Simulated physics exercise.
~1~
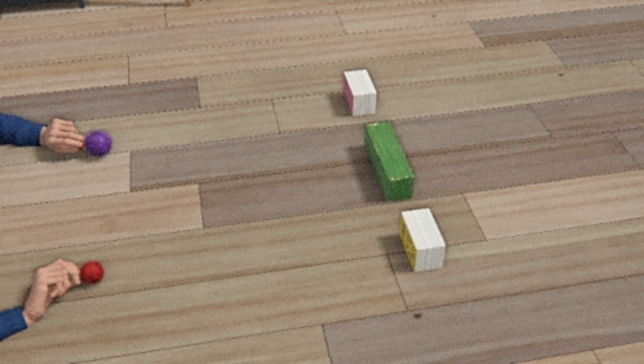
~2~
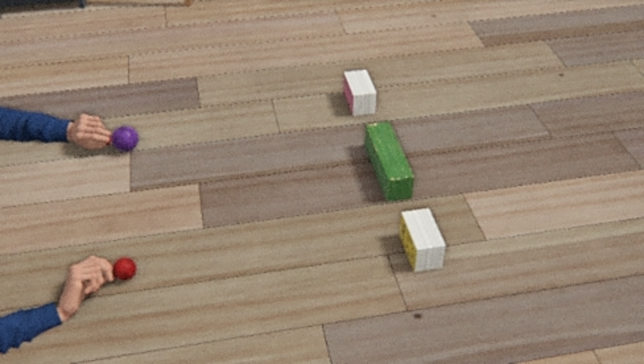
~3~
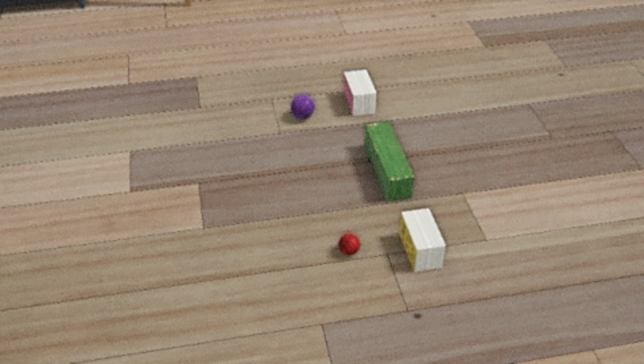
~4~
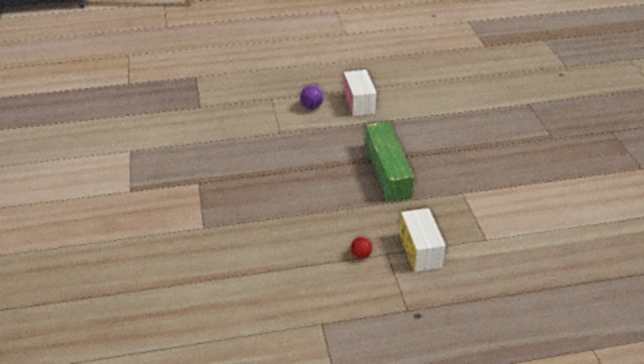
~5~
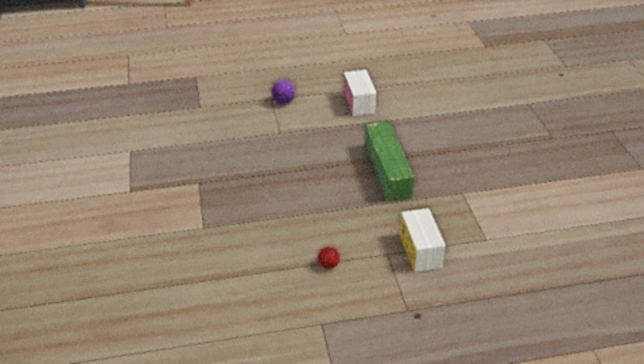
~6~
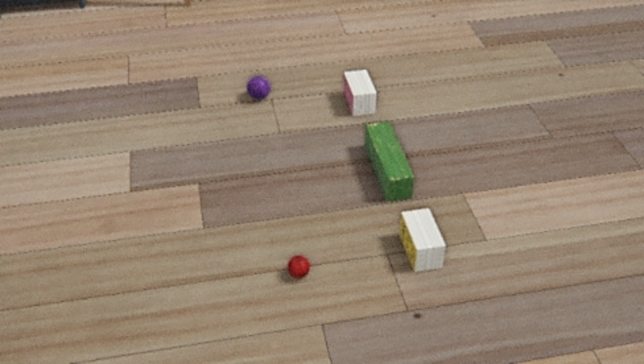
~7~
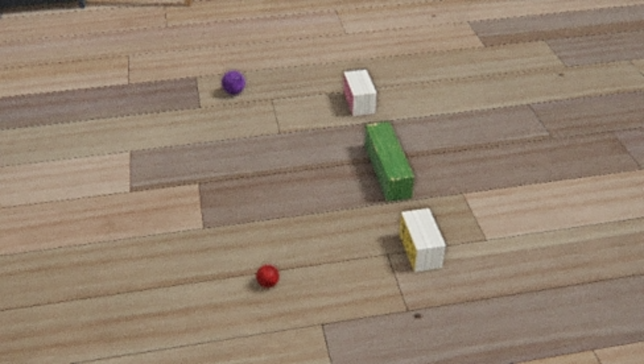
In this clip, two hands push a purple onion and a red ball rightward across a wooden floor toward gaps between a pink book, a green block and a yellow book, then let go; both roll on, bounce back before passing through, and roll left.
